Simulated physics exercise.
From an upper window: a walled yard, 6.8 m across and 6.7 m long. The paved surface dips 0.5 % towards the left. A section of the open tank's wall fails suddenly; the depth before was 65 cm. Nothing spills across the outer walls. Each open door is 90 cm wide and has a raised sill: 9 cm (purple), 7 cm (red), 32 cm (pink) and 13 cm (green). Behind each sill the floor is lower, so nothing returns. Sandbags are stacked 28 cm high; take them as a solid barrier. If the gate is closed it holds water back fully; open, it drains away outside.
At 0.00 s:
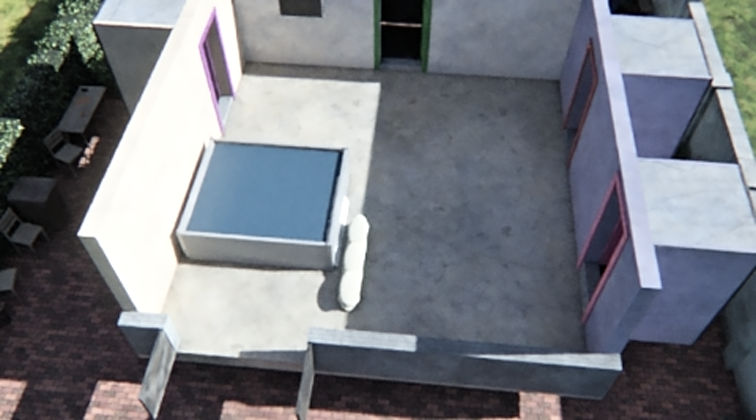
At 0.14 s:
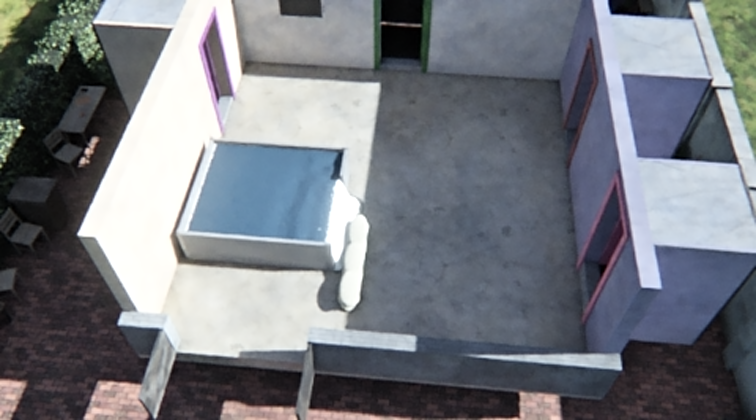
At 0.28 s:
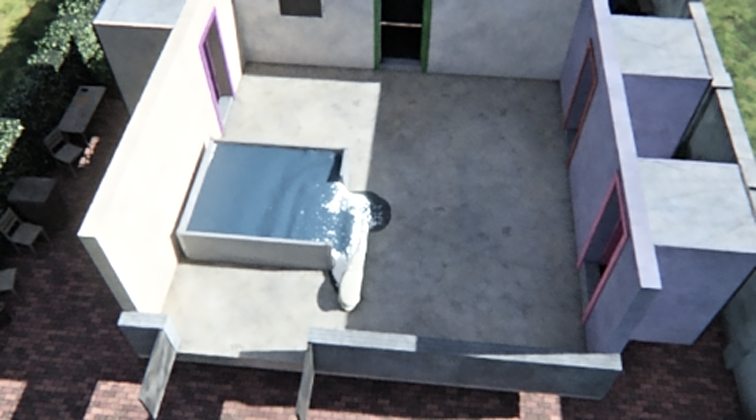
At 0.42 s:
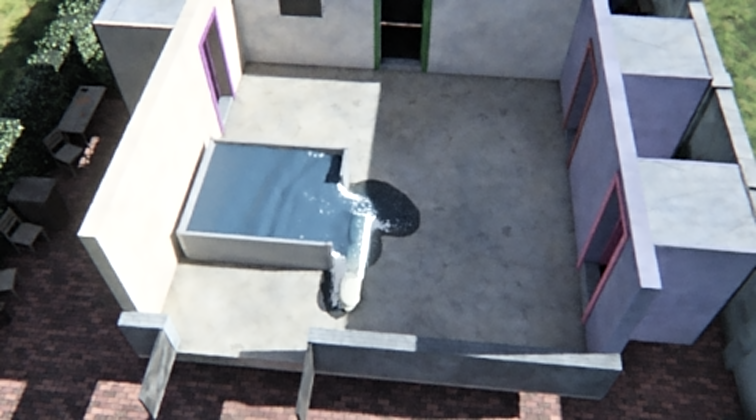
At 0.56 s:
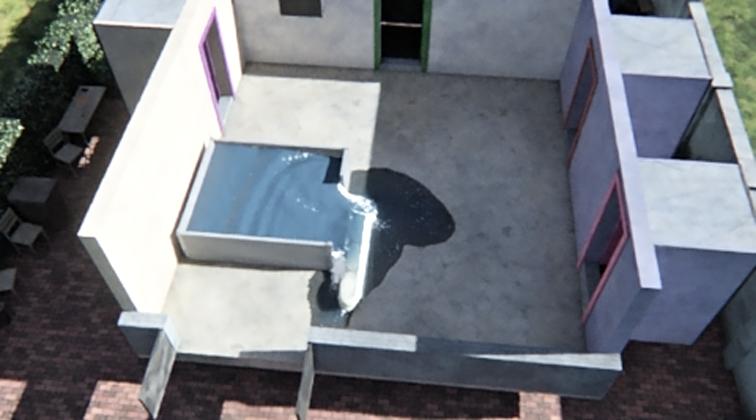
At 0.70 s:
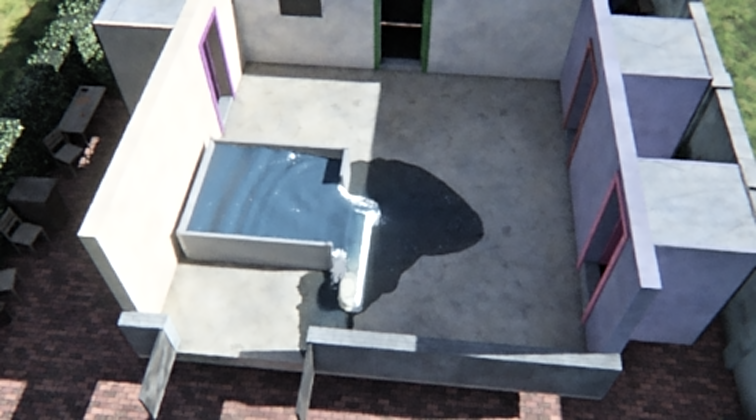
Water pours through a gap in the tank's wall and spreads across the paved yard.
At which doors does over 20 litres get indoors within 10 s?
Door by door: At the purple door it does not reach the limit; at the red door it exceeds the limit; at the pink door it does not reach the limit; at the green door it stays under the limit.
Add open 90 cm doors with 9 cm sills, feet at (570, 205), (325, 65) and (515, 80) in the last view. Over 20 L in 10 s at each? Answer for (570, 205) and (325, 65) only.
In turn: Above, under.
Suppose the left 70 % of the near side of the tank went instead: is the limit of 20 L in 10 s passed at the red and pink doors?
Then: Red below, pink under.
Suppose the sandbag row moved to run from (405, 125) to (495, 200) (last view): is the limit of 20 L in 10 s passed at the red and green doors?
Then: Red below, green under.
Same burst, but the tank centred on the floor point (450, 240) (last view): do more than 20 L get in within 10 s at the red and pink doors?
Then: Red not over, pink past it.
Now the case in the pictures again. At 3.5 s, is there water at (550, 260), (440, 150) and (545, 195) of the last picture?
In that order: Under water, wet, wet.
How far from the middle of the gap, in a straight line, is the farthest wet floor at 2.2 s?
Some 5.2 m out.
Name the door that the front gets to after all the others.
It is the purple one.
After 1.4 s water covers 35 % of the floor and is deepest (52 cm) near (341, 245); purple door not reached, red door not reached, pink door not reached, green door not reached.
After 2.2 s water covers 55 % of the floor and is deepest (44 cm) near (340, 254); purple door not reached, red door 13 cm at the sill, 2 L in, pink door 13 cm at the sill, 0 L in, green door not reached.
After 3.5 s water covers 60 % of the floor and is deepest (30 cm) near (340, 254); purple door not reached, red door 13 cm at the sill, 27 L in, pink door 12 cm at the sill, 0 L in, green door not reached.
After 6.0 s water covers 65 % of the floor and is deepest (24 cm) near (340, 254); purple door not reached, red door 11 cm at the sill, 39 L in, pink door 8 cm at the sill, 0 L in, green door 6 cm at the sill, 0 L in.
After 10.0 s water covers 95 % of the floor and is deepest (16 cm) near (343, 237); purple door 8 cm at the sill, 0 L in, red door 7 cm at the sill, 53 L in, pink door 4 cm at the sill, 0 L in, green door 5 cm at the sill, 0 L in.
